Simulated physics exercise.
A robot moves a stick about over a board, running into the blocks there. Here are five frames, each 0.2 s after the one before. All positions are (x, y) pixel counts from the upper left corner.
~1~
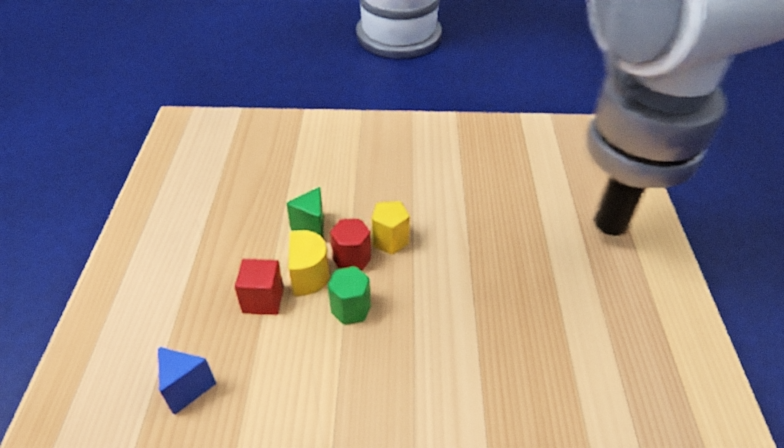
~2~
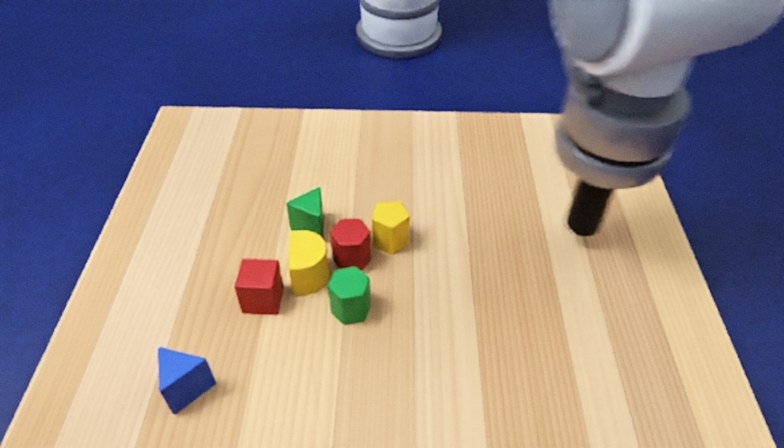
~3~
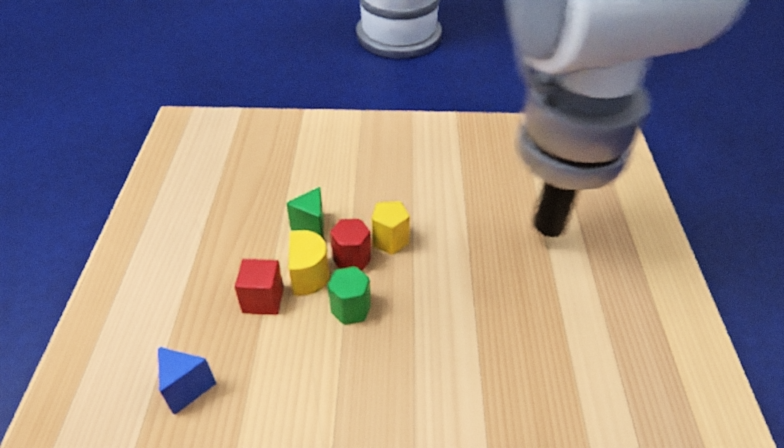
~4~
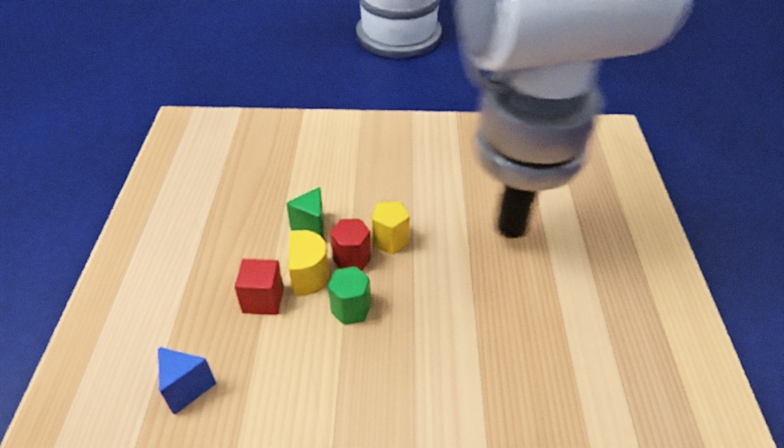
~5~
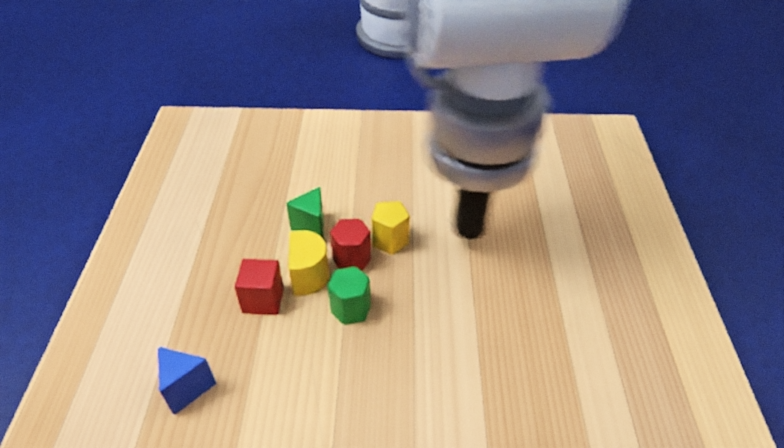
The video shows a robot arm moving a black stick steadily leftward across a striped wooden board, toward a cluster of red, yellow and green blocks, while all the blocks, including a separate blue triangular one, stay still.
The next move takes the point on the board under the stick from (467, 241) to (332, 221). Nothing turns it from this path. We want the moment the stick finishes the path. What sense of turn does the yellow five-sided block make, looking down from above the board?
The yellow five-sided block rotates counterclockwise.
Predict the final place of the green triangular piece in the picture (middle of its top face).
Roughly at (286, 202).
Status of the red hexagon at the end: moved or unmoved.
Its place changes.
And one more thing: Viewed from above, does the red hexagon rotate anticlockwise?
I believe so.
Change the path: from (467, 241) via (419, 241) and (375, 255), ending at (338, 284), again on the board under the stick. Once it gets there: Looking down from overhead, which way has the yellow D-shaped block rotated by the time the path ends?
The block turns counter-clockwise.
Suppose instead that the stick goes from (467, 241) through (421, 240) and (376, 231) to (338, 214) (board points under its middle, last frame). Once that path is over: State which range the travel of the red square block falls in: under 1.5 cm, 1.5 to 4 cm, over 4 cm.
Shift of under 1.5 cm.
On the path given first. One third of the way, stick (422, 220); nothing pushed yet.
Two thirds of the way, stick (376, 213); yellow D-shaped block (297, 254); red hexagon (332, 236), turned 55° anticlockwise; yellow five-sided block (342, 210), turned 20° anticlockwise.
At the end, stick (331, 207); yellow D-shaped block (294, 259), turned 15° clockwise; green triangular piece (286, 202), turned 40° clockwise; red hexagon (328, 238), turned 70° anticlockwise; yellow five-sided block (308, 215), turned 55° anticlockwise.
